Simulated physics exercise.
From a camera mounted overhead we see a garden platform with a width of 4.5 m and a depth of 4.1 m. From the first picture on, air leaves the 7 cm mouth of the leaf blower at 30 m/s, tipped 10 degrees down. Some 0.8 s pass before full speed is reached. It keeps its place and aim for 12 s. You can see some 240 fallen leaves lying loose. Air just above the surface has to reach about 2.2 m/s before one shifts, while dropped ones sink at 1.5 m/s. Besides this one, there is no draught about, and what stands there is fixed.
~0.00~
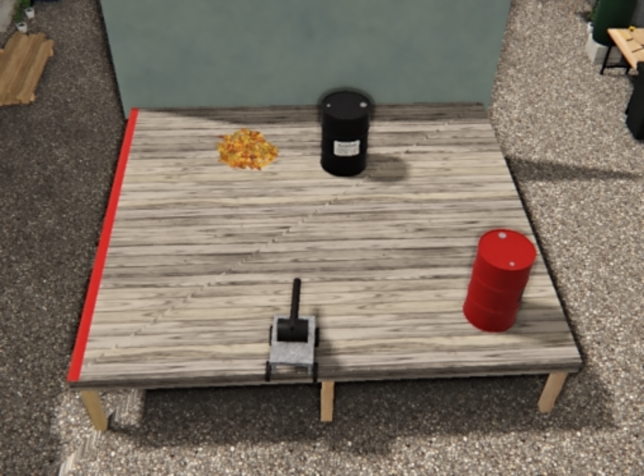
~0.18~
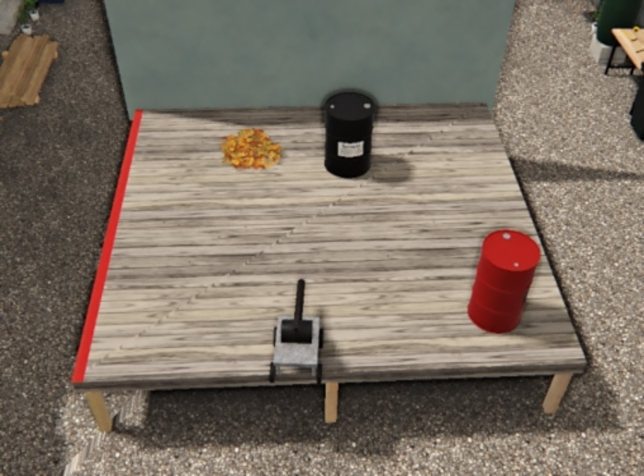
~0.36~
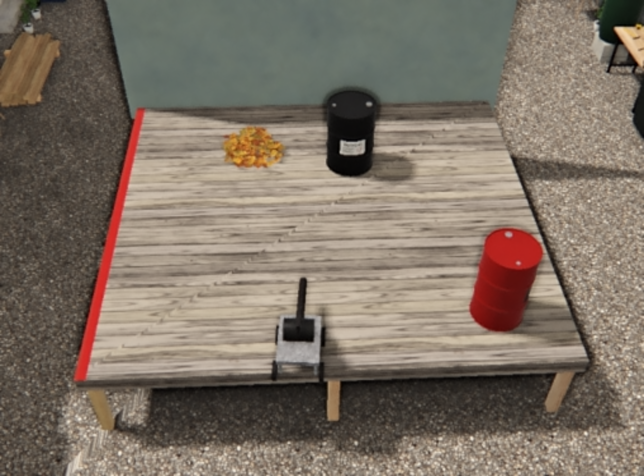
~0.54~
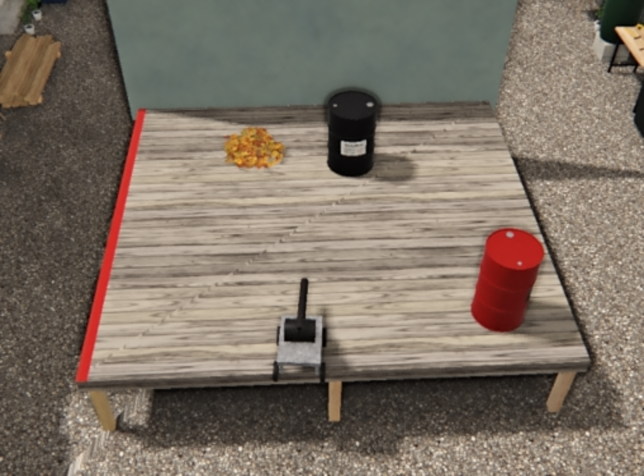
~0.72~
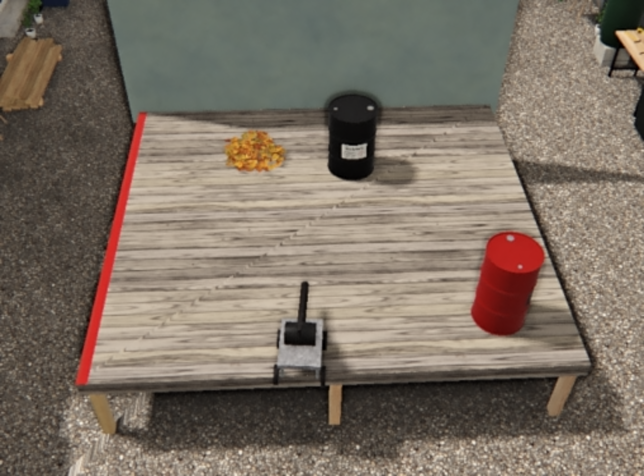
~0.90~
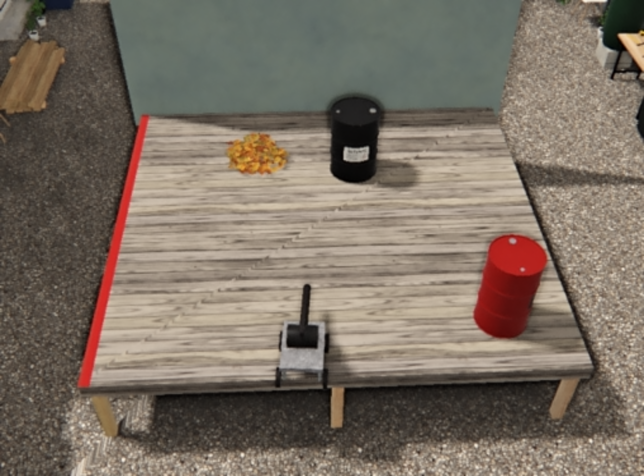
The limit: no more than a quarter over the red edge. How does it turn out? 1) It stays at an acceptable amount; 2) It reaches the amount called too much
Answer: 1.
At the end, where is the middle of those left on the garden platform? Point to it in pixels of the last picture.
Their middle sits at about (240, 129) in the last picture.
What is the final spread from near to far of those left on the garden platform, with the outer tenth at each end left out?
0.8 m, roughly.
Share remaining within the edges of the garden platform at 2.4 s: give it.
Estimate: Around 100 percent.
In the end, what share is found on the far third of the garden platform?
About 100 percent.
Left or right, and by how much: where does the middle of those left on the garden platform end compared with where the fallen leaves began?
The middle ends up further leftward, approx. 0.2 m.
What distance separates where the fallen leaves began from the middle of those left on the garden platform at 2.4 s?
The centre ends up some 0.2 m from the start.
After 2.4 s the count stands so, 0 % are over the red edge; the middle of those still in play is near (253, 147).
After 3.8 s the count stands so, 0 % are over the red edge; the middle of those still in play is near (246, 139).
After 6.6 s the count stands so, 0 % are over the red edge; the middle of those still in play is near (242, 133).
After 12.0 s, at the end, 0 % are over the red edge; the middle of those still in play is near (240, 129).
